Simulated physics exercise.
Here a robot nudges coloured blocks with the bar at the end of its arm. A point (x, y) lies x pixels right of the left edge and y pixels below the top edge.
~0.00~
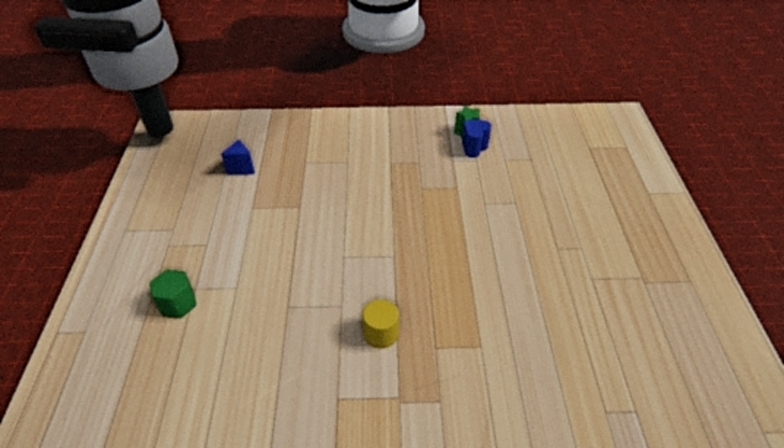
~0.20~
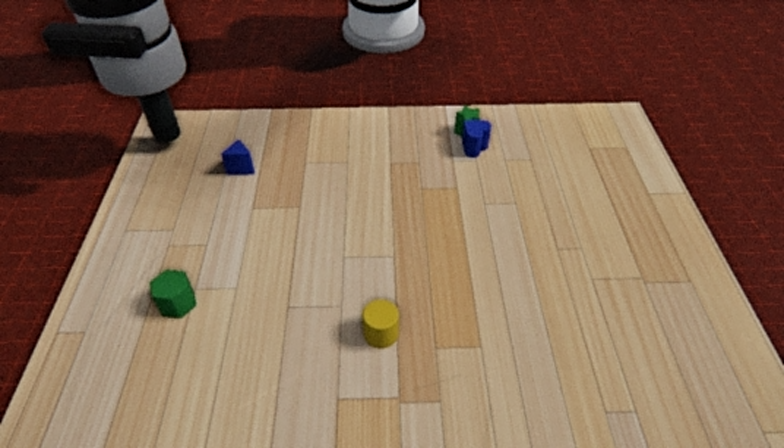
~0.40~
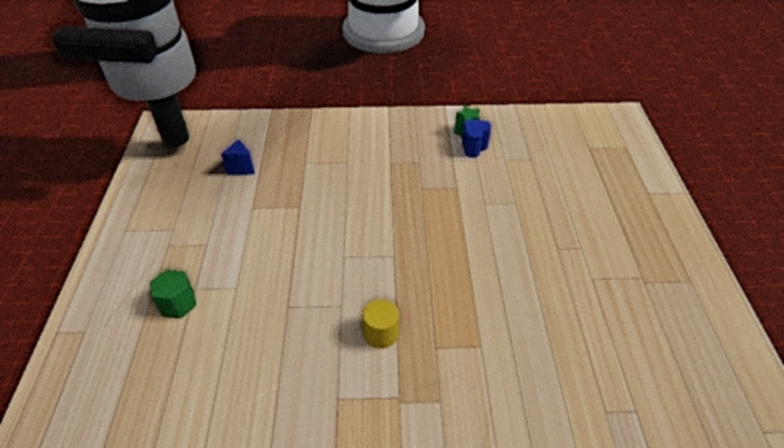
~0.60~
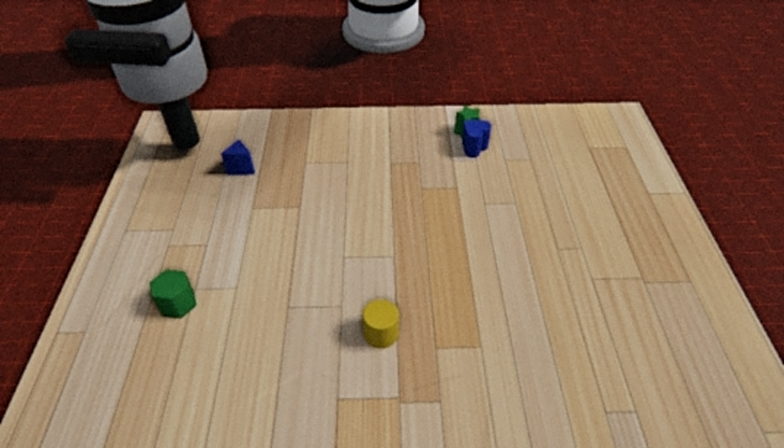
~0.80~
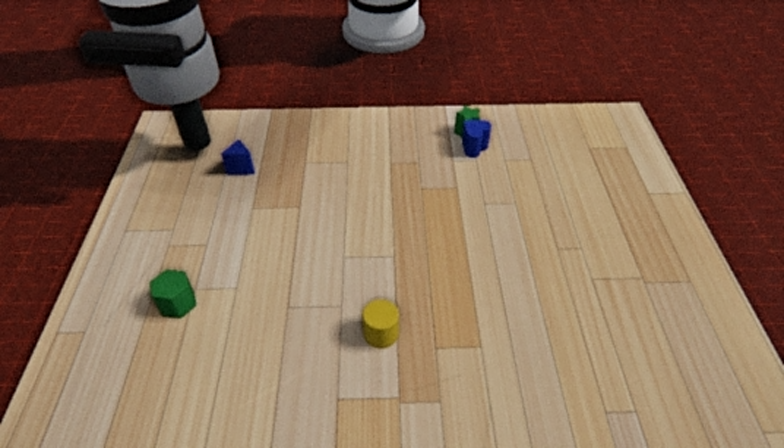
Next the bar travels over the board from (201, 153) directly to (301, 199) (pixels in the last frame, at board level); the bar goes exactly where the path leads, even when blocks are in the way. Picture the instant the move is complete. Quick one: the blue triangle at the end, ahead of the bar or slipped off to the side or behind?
It is driven along in front.
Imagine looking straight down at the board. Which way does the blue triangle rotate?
Counterclockwise from above.
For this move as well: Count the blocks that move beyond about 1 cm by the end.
One block, no more.
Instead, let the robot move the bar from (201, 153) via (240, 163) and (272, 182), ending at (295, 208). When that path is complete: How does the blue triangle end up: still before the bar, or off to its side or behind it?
The bar should keep driving it forward.
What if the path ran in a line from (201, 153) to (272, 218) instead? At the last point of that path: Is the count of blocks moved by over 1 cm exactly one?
My answer is yes.
What follows on the original path. One third of the way, bar (230, 158); blue triangle (248, 152).
Two thirds of the way, bar (264, 173); blue triangle (285, 165), turned 25° anticlockwise.
At the end, bar (299, 189); blue triangle (323, 178), turned 40° anticlockwise.
